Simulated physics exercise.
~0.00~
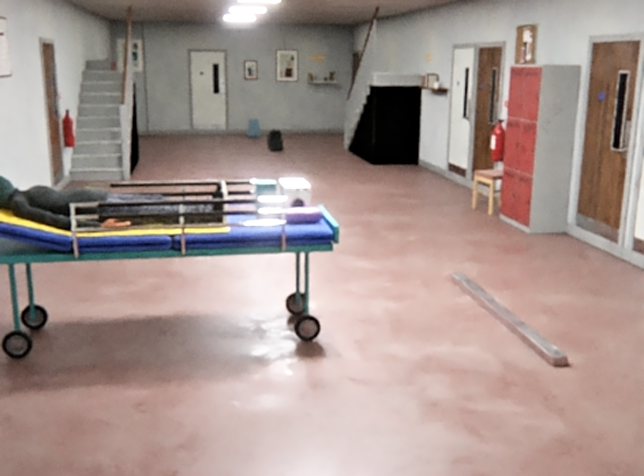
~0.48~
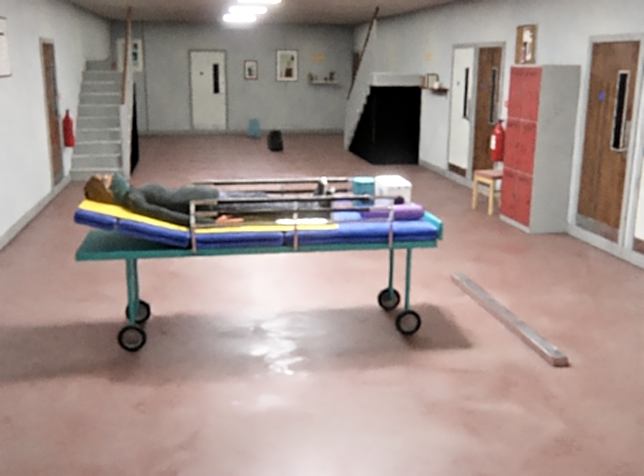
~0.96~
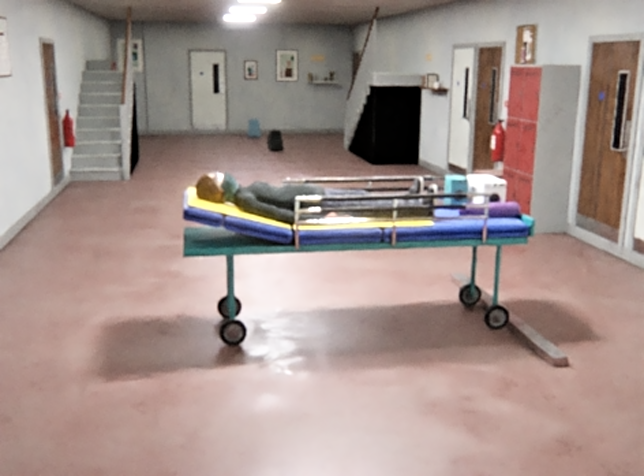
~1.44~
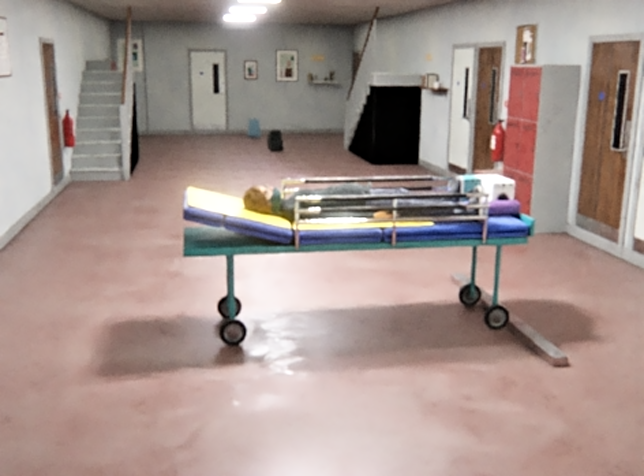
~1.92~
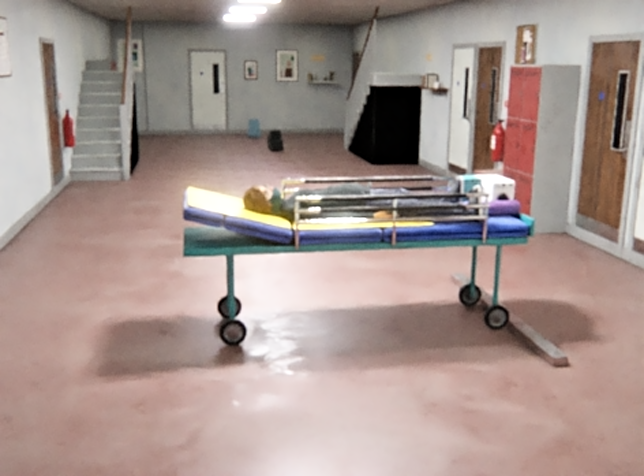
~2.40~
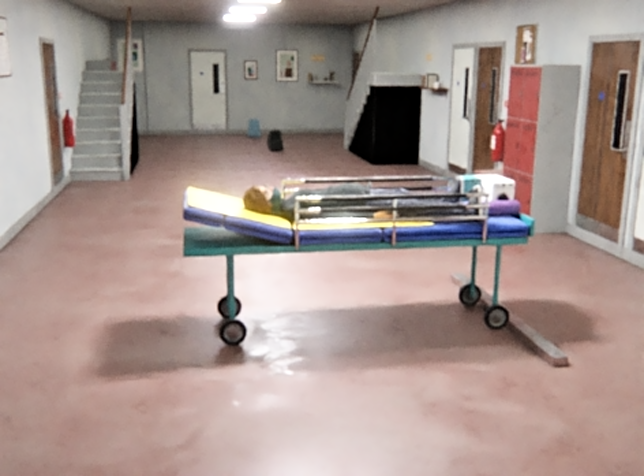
In this clip, a trolley carrying a limp person, feet first, rolls right along a corridor and stops at a bar on the floor; the body slides a little farther toward the foot end, where the teal, white and purple items remain aboard as everything rests.
